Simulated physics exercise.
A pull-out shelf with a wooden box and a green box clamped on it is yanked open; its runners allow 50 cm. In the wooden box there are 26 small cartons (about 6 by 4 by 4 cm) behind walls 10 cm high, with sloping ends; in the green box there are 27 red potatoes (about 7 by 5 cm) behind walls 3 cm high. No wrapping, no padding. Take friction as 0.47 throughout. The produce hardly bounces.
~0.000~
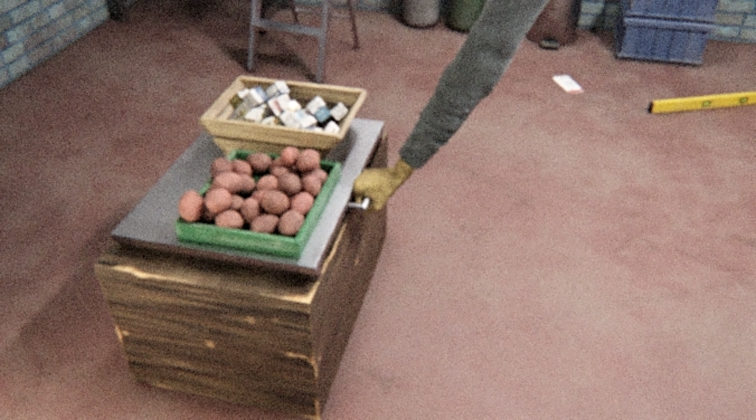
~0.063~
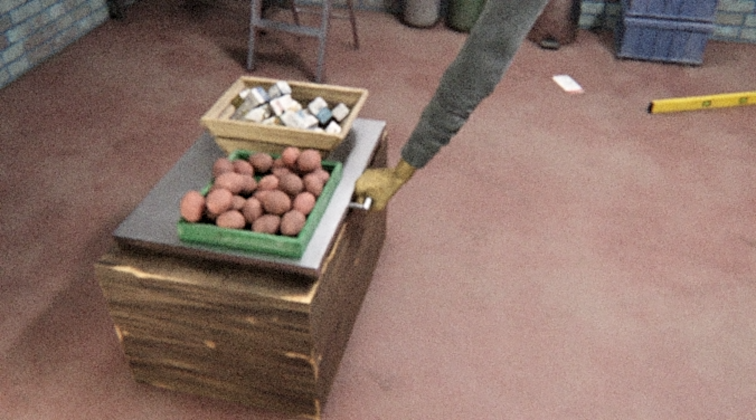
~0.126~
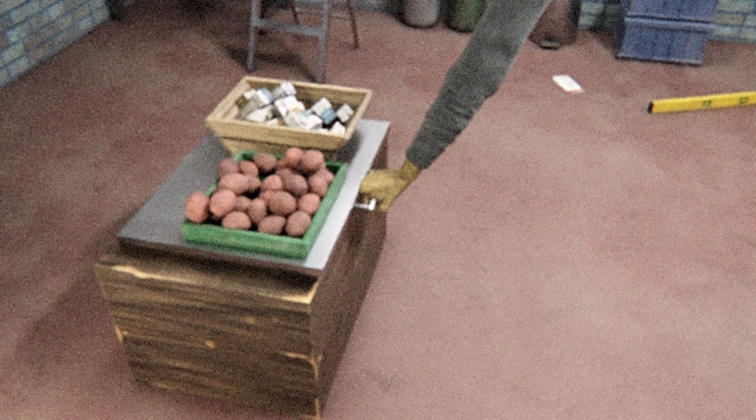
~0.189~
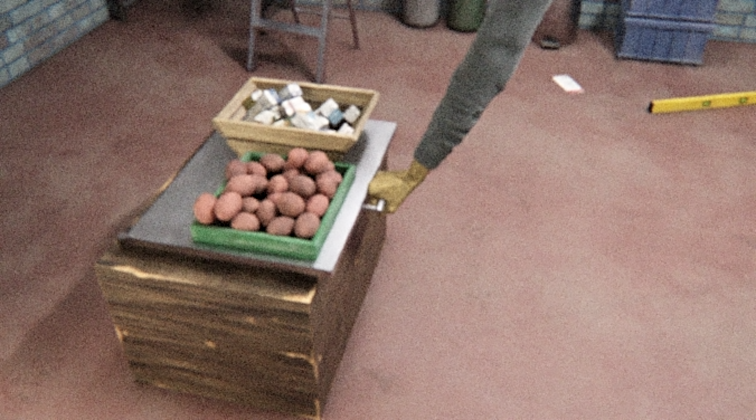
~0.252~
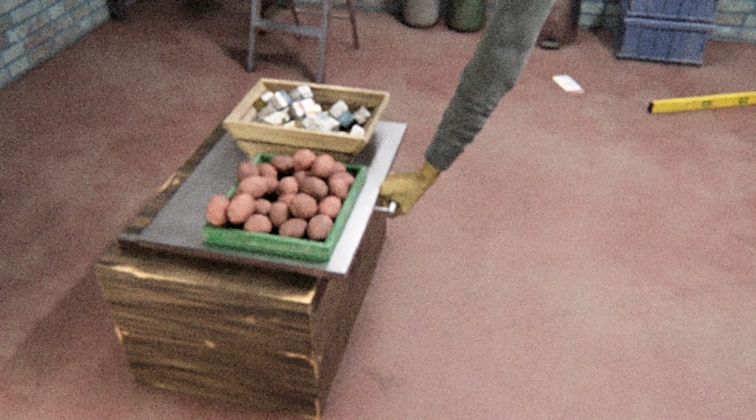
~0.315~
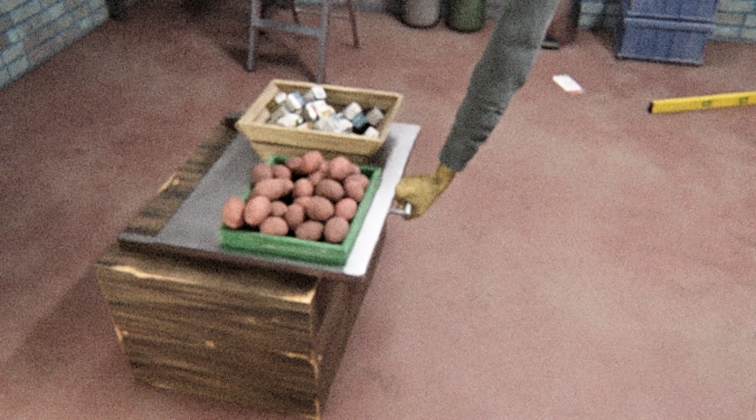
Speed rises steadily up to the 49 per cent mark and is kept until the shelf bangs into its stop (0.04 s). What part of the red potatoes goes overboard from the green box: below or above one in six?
The green box loses less than a sixth of its red potatoes.
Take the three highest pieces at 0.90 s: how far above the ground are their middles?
Some 58 cm up.
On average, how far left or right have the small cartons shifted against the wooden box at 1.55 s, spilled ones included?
Some 2 cm rightwards.
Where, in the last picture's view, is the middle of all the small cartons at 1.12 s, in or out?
At about (467, 141).
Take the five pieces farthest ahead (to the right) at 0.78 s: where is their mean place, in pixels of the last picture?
Around (513, 213).
After 0.70 s, the runners reach their end.
After 0.78 s, 0 of 26 out of the wooden box and 0 of 27 out of the green box.
After 0.90 s, 0 of 26 out of the wooden box and 0 of 27 out of the green box.
After 1.12 s, 0 of 26 out of the wooden box and 2 of 27 out of the green box.
Final count (at 1.55 s), 0 of 26 out of the wooden box and 2 of 27 out of the green box. Asked share, 2 of 27, 7 per cent.
